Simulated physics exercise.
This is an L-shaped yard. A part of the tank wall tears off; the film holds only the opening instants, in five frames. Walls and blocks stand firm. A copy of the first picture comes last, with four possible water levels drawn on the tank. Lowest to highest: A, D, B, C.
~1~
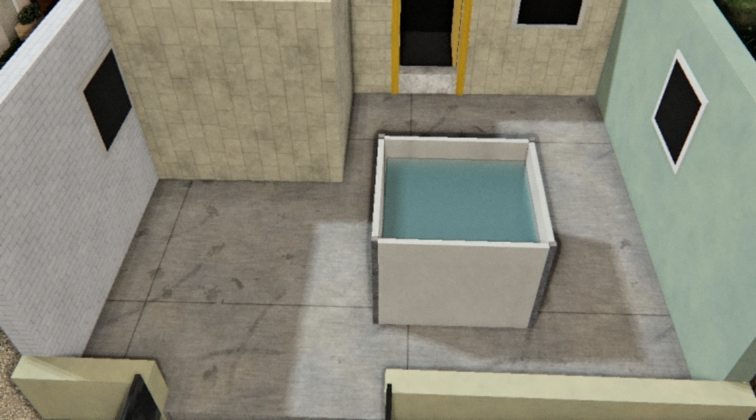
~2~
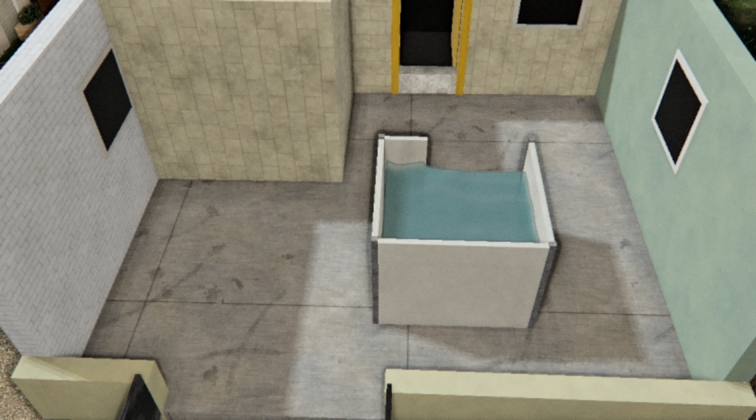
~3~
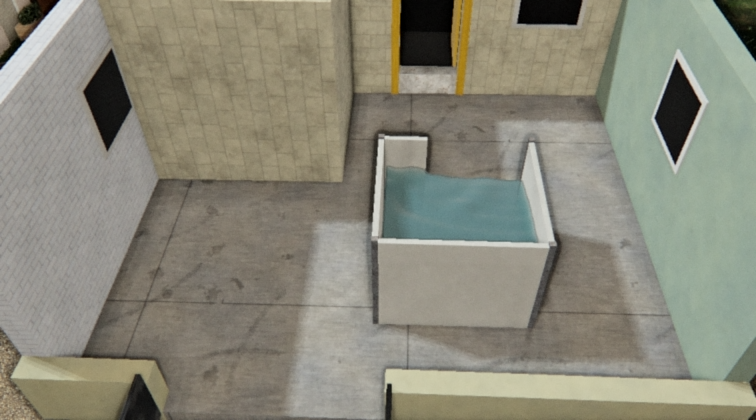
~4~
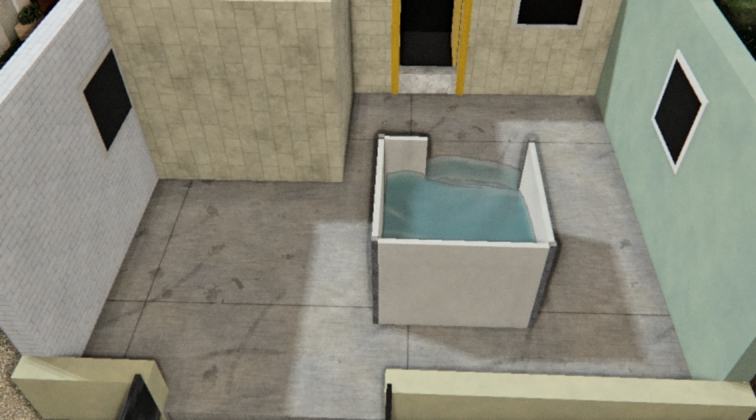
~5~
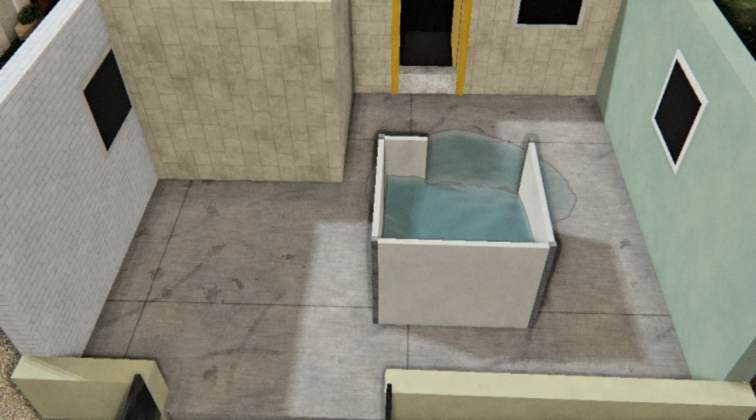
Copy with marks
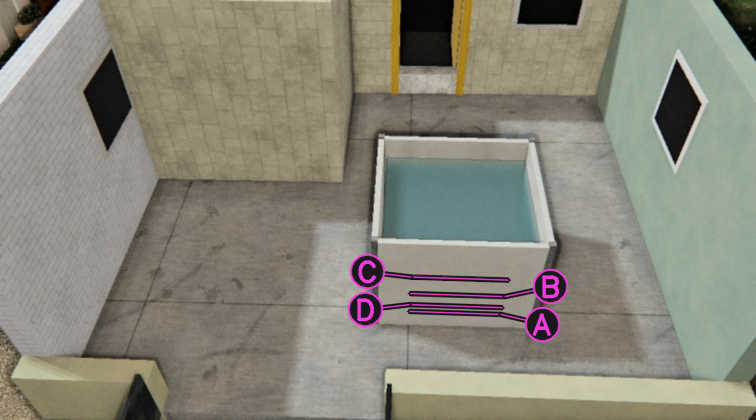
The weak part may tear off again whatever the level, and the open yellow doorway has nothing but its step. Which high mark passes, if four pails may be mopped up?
Mark C.
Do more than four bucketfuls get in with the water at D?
No.
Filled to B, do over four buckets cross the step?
No, that is safe.
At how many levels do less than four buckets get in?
All of the four.
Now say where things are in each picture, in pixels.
Water in the tank at rest, its middle at (457, 204); foot of the yellow doorway at (427, 93); open gate at (269, 362), in the first picture.
Water covers 1 % of the ground, its front hidden from here, in the second picture.
Water covers 4 % of the ground, its front hidden from here, in the third picture.
Water covers 8 % of the ground, its front hidden from here, in the fourth picture.
Water covers 15 % of the ground, its front hidden from here, in the fifth picture.
In magenta, A at (454, 312); B at (457, 295); C at (459, 278); D at (455, 306); from the bottom up A, D, B, C.
With A, nothing gets over.
With B, nothing gets over.
With C, a splash gets over, under a bucket.
With D, nothing gets over.
